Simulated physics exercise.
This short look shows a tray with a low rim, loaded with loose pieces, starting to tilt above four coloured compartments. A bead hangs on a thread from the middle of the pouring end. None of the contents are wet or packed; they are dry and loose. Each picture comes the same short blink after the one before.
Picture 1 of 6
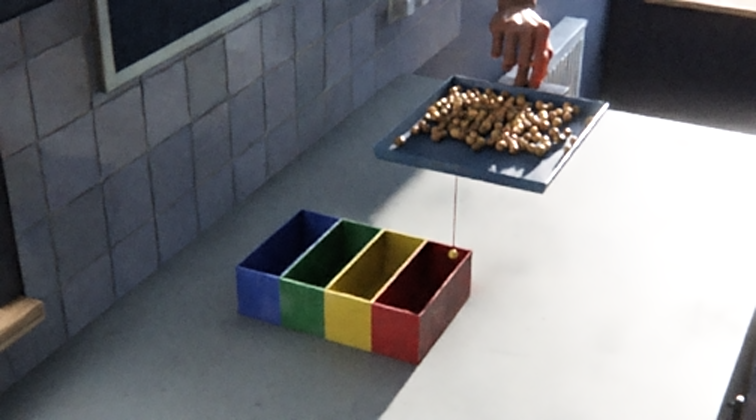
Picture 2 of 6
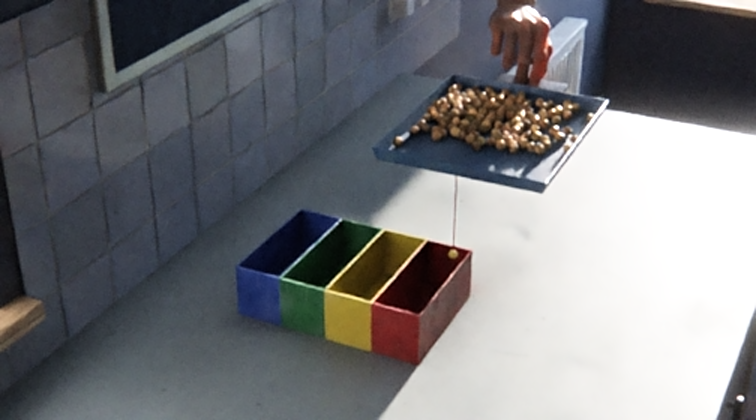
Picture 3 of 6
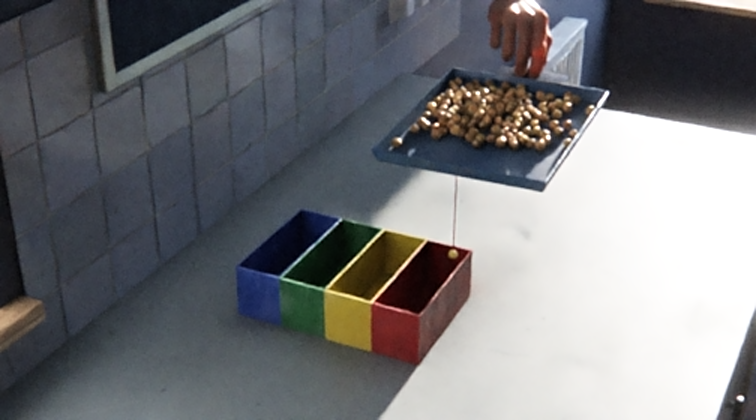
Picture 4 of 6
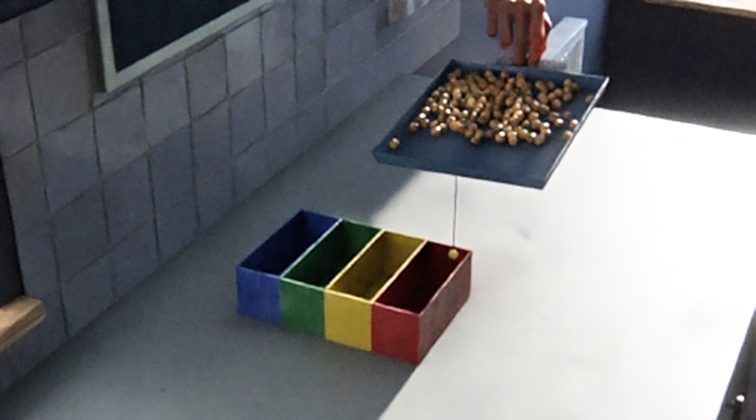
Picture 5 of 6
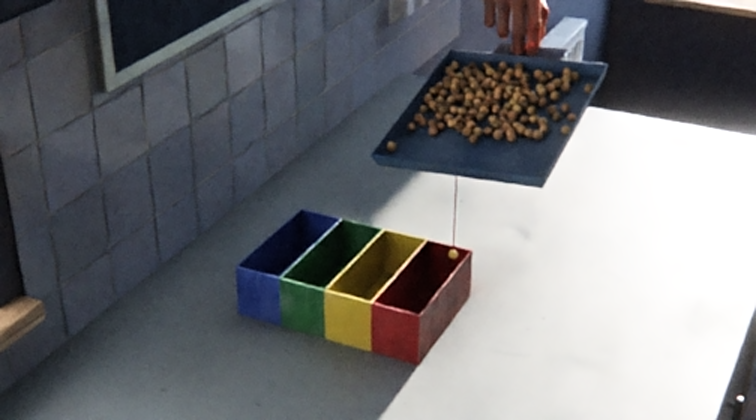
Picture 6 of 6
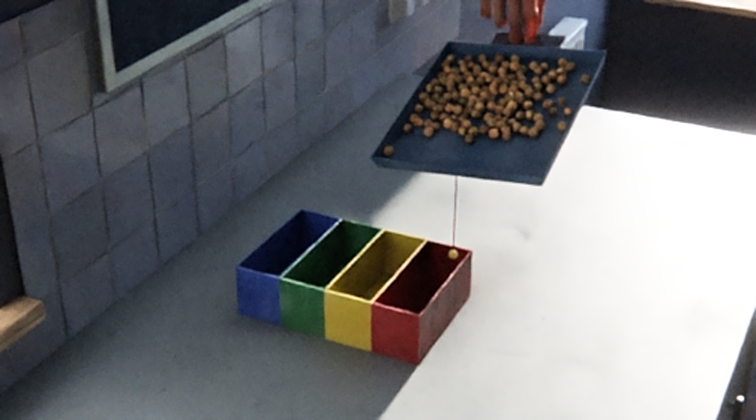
A blue tray loaded with small round wooden beads starts out nearly level above a box with blue, green, yellow and red compartments. A hand at its back raises the far side, and the tray slants gradually steeper toward its front edge. The beads shift slightly, while the bead hanging on a thread stays still.
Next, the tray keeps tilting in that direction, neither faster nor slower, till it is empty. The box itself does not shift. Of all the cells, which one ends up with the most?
The yellow one ends up with the most.
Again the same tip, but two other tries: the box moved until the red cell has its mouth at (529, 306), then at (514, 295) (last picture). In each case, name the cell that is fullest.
Blue first, the blue one second.
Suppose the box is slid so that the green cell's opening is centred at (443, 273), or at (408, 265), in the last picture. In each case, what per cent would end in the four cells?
Close to 60 per cent, followed by close to 100 per cent.
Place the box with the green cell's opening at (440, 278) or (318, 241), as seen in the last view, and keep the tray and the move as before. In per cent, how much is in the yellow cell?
Around 0 % followed by around 50 %.
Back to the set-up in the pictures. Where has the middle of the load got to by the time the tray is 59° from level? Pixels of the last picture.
Close to (407, 163).
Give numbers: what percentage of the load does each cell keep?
Looks like the blue cell ends near 0 %, the green cell near 20 %, the yellow cell near 60 %, and the red cell near 10 %.
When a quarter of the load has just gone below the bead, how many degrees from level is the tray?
Roughly 60 degrees of tilt.
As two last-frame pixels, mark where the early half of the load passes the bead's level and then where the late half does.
First half (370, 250); second half (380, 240).
Soon, tray tipped steeply; about two thirds on the tray; a small part in the yellow cell; a small part in the red cell; a stray few in the green cell; a stray few in the blue cell; a small part falling or outside the box.
A while on, tray tipped right over; a small part on the tray; about half in the yellow cell; about a quarter in the green cell; a small part in the red cell; a stray few in the blue cell; a small part falling or outside the box.
Towards the end, tray tipped past a quarter turn; about two thirds in the yellow cell; about a quarter in the green cell; a small part in the red cell; a stray few in the blue cell; a small part falling or outside the box.
Finally, tray tipped past a quarter turn; about two thirds in the yellow cell; about a quarter in the green cell; a small part in the red cell; a stray few in the blue cell; a small part outside the box.
